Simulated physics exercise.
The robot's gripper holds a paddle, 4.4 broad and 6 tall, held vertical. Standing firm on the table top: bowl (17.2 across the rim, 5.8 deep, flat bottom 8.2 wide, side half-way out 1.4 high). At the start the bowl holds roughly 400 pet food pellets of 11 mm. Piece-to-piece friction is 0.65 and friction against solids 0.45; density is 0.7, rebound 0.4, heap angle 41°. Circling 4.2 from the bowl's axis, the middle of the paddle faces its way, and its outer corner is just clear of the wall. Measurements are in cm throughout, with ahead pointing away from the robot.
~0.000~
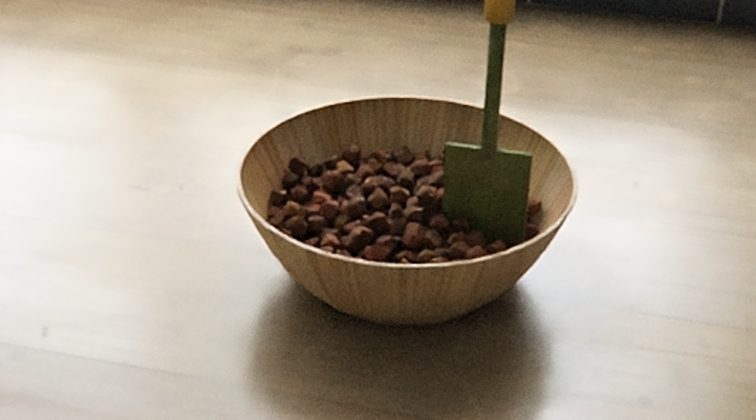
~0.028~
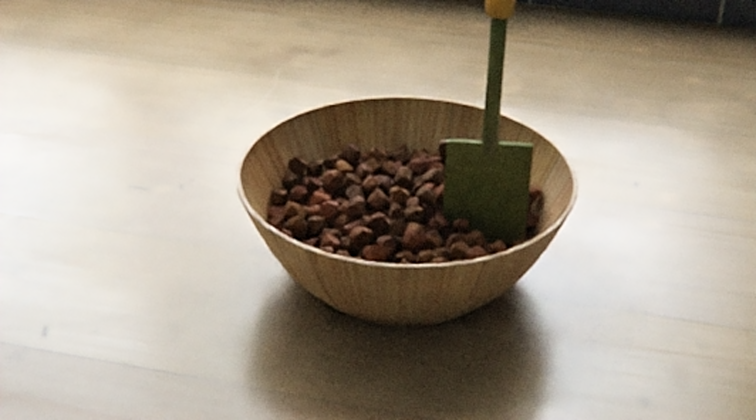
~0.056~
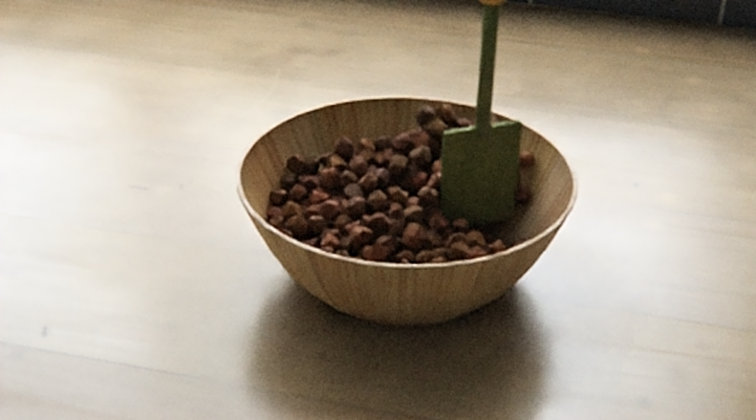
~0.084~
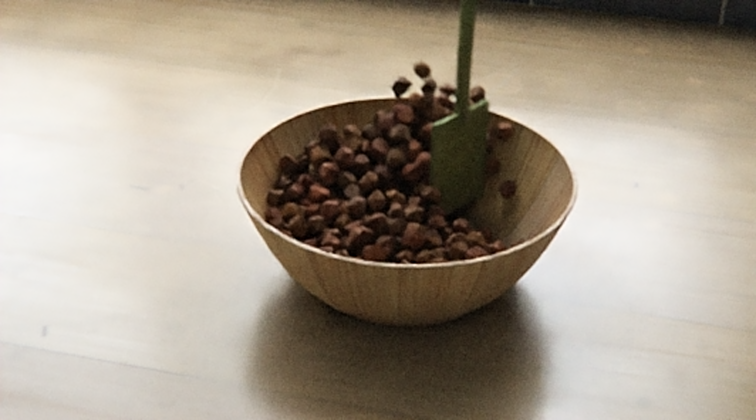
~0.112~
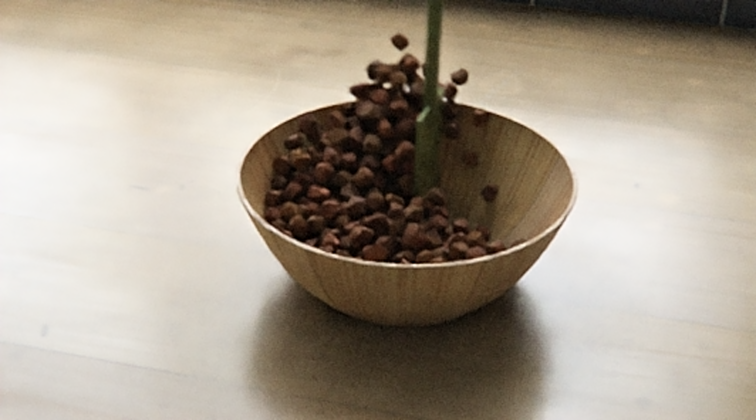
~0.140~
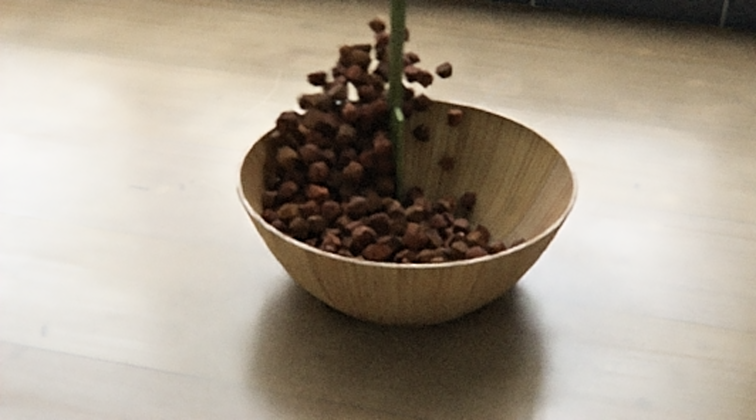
On a pale table top, a green paddle sweeping leftward through a wooden bowl of brown pellets, heaping and tossing some upward.
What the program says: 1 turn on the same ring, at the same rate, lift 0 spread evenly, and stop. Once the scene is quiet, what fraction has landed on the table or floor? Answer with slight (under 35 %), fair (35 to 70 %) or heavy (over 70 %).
Fair.
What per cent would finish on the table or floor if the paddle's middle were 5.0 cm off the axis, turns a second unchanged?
It would be near 30 per cent.
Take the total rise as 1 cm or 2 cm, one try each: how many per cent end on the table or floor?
First try about 40 per cent, second about 30 per cent.
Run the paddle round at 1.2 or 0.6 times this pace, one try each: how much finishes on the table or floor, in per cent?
First try close to 50, second close to 30, in per cent.
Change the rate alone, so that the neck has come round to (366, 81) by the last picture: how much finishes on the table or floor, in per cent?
Around 50 in a hundred.
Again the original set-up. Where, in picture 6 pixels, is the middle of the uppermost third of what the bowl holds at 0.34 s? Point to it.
Estimated centre: (486, 228).
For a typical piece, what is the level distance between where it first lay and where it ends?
About 11 centimetres.
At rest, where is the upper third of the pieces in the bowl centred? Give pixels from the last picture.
The centre is near pixel (473, 178).
After 0.24 s, 204° round, highest piece 12 above the table; 327 in the bowl, 8 on the table or floor, 69 in flight or on the tool.
After 0.34 s, 295° round, highest piece 10 above the table; 267 in the bowl, 59 on the table or floor, 78 in flight or on the tool.
After 0.58 s, 0° round, highest piece 6 above the table; 215 in the bowl, 189 on the table or floor.
After 1.28 s, 0° round, highest piece 6 above the table; 215 in the bowl, 189 on the table or floor.
At rest, 215 in the bowl, 189 on the table or floor. That is 47 % on the table or floor.
